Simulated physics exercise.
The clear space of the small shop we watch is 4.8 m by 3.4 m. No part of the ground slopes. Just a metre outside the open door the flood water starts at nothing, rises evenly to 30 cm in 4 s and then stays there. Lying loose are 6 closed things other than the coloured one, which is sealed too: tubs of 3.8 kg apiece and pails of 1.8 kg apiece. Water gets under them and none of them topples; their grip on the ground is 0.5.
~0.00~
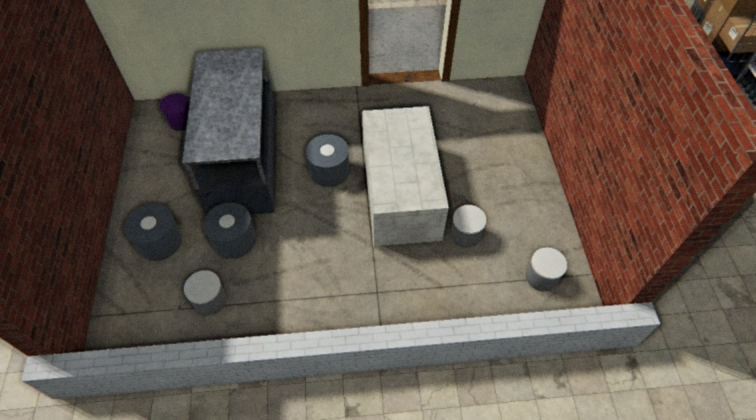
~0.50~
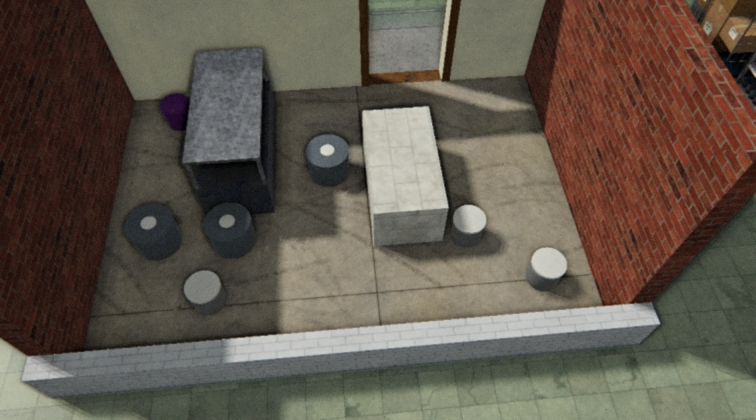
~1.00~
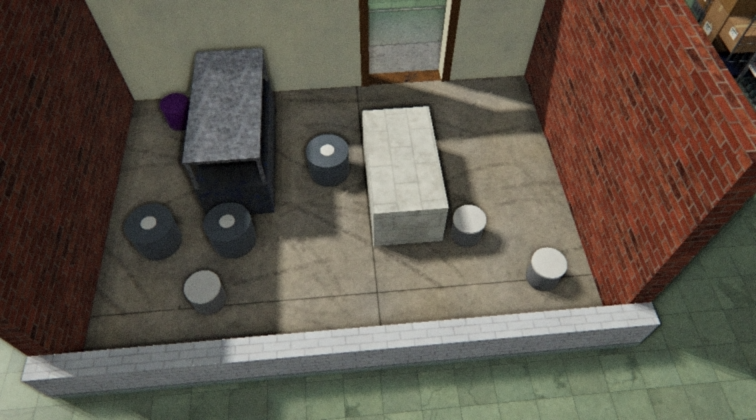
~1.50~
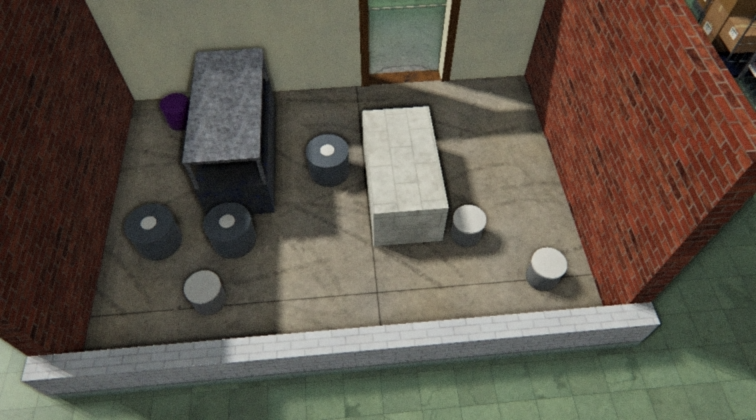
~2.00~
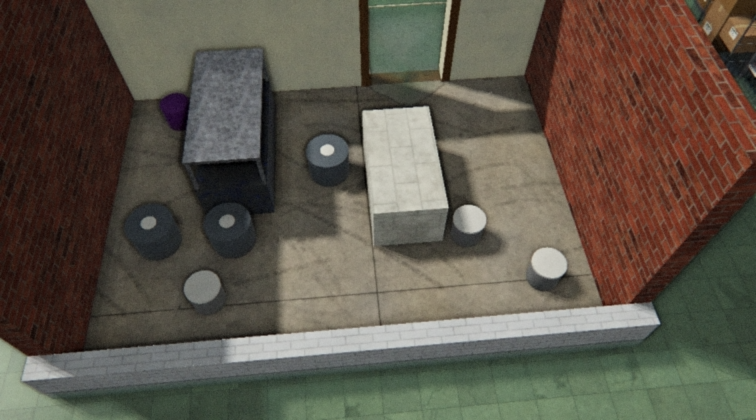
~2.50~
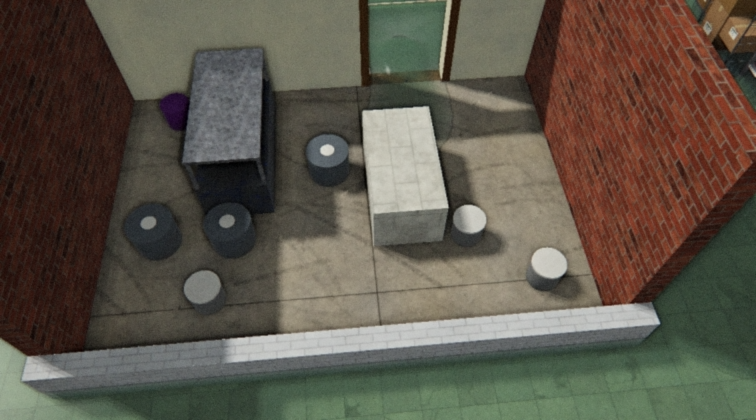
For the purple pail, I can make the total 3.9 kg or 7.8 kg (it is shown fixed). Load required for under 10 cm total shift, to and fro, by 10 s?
Light ballast does the job.
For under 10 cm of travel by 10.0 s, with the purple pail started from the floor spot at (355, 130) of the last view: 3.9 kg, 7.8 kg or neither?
Neither holds.
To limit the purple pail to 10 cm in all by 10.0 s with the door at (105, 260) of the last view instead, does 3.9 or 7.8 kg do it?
I'd say neither one will work.
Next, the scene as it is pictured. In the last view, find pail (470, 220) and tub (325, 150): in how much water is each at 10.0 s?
13 and 12 cm.
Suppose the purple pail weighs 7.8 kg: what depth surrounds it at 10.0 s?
Close to 4 cm deep.
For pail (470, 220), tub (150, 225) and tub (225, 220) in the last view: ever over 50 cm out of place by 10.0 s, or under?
Respectively: Exceeded, exceeded, not exceeded.
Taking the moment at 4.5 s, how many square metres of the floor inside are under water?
Near 7.0 m2 in all.
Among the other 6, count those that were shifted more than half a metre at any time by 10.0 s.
It adds up to 5.
After 3.5 s the purple pail would be 0 cm from its start with 3.9 kg and 0 cm from its start with 7.8 kg; 0 cm of water round it then.
After 4.5 s the purple pail would be 0 cm from its start with 3.9 kg and 0 cm from its start with 7.8 kg; 0 cm of water round it then.
After 7.0 s the purple pail would be 0 cm from its start with 3.9 kg and 0 cm from its start with 7.8 kg; 2 cm of water round it then.
After 10.0 s the purple pail would be 0 cm from its start with 3.9 kg and 0 cm from its start with 7.8 kg; 4 cm of water round it then.
